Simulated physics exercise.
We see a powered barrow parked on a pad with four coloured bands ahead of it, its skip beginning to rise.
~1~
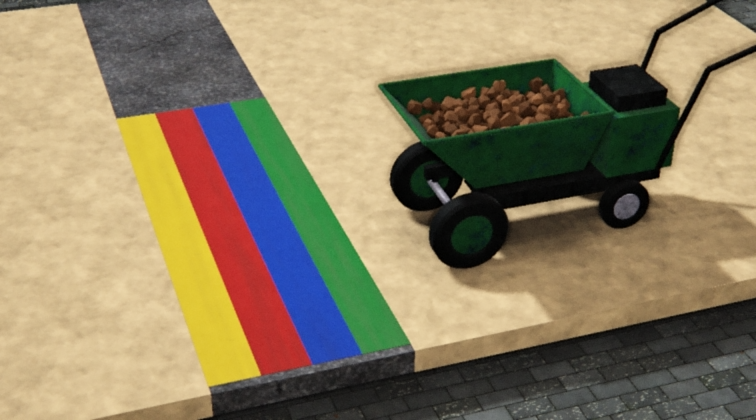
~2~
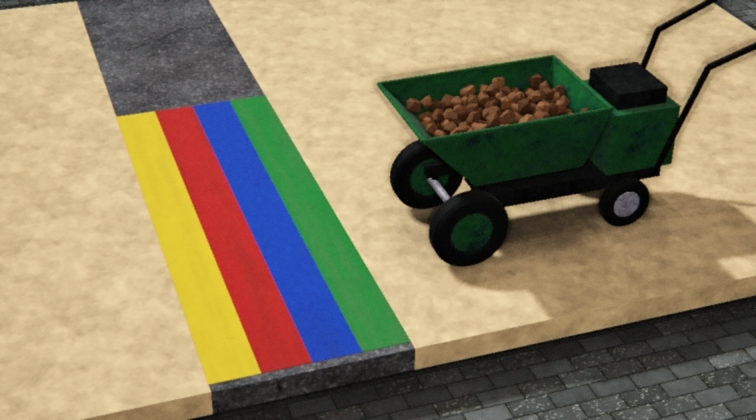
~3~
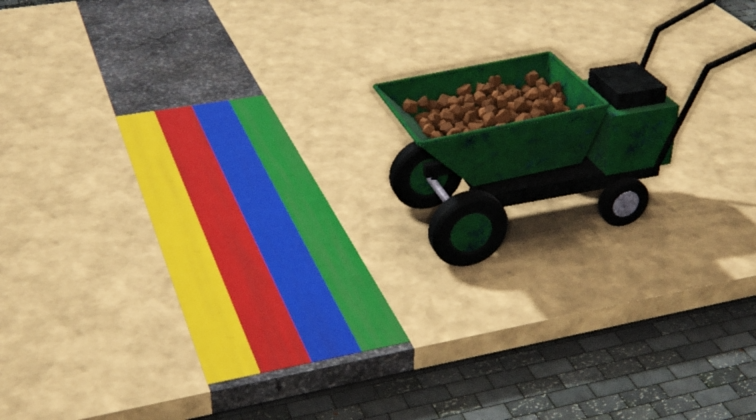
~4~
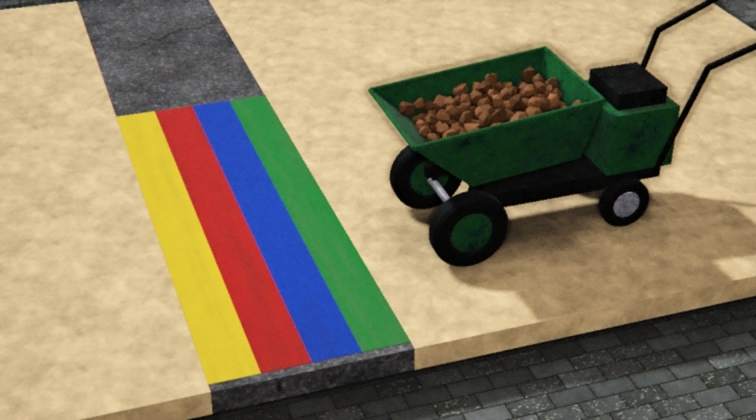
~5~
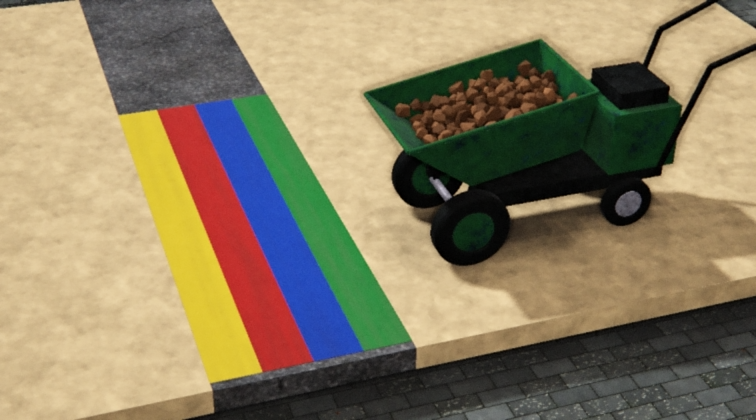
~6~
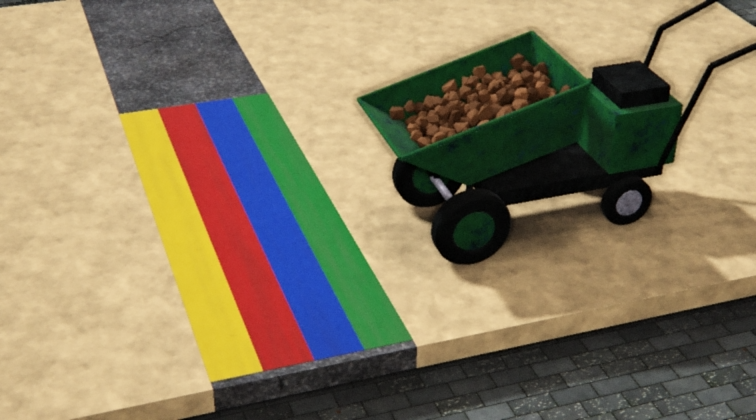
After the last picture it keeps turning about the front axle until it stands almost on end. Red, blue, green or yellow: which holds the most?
Most lies over the blue band.
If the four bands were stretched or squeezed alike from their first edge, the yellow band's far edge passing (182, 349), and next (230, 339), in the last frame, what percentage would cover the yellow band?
The first gives 10 %, the second 10 %.
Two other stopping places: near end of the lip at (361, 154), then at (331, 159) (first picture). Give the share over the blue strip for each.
Roughly 0 per cent, and 0 per cent.
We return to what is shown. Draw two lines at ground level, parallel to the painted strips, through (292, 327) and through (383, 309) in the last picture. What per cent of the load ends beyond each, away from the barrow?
The first gives 30 %, the second 80 %.
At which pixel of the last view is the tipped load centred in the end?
At about (272, 258).
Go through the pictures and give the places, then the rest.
The first picture shows lip of the skip (425, 143), level; top of the load (515, 115), clay clods; green strip (366, 312); blue strip (319, 321); red strip (270, 331); yellow strip (220, 341).
The second picture shows lip of the skip (424, 142), level; top of the load (514, 112).
The third picture shows lip of the skip (420, 144), tipped barely; top of the load (526, 108).
The fourth picture shows lip of the skip (414, 148), tipped a little; top of the load (522, 106).
The fifth picture shows lip of the skip (409, 153), tipped a little; top of the load (518, 102).
The sixth picture shows lip of the skip (401, 159), tipped a little; top of the load (524, 93); green strip (368, 307); blue strip (321, 317); red strip (272, 327); yellow strip (222, 336).
Just after the last frame, skip tipped steeply; every one in the skip.
A moment on, skip tipped right over; roughly two thirds in the skip; about a tenth over the green strip; roughly a quarter over the blue strip; about a tenth over the red strip; just a few falling.
Further on, skip tipped right over; roughly a quarter in the skip; about a tenth over the green strip; roughly a third over the blue strip; roughly a quarter over the red strip; about a tenth over the yellow strip; about a tenth off the paint.
When it is over, skip tipped right over; roughly a quarter in the skip; about a tenth over the green strip; roughly a third over the blue strip; roughly a quarter over the red strip; about a tenth over the yellow strip; about a tenth off the paint.
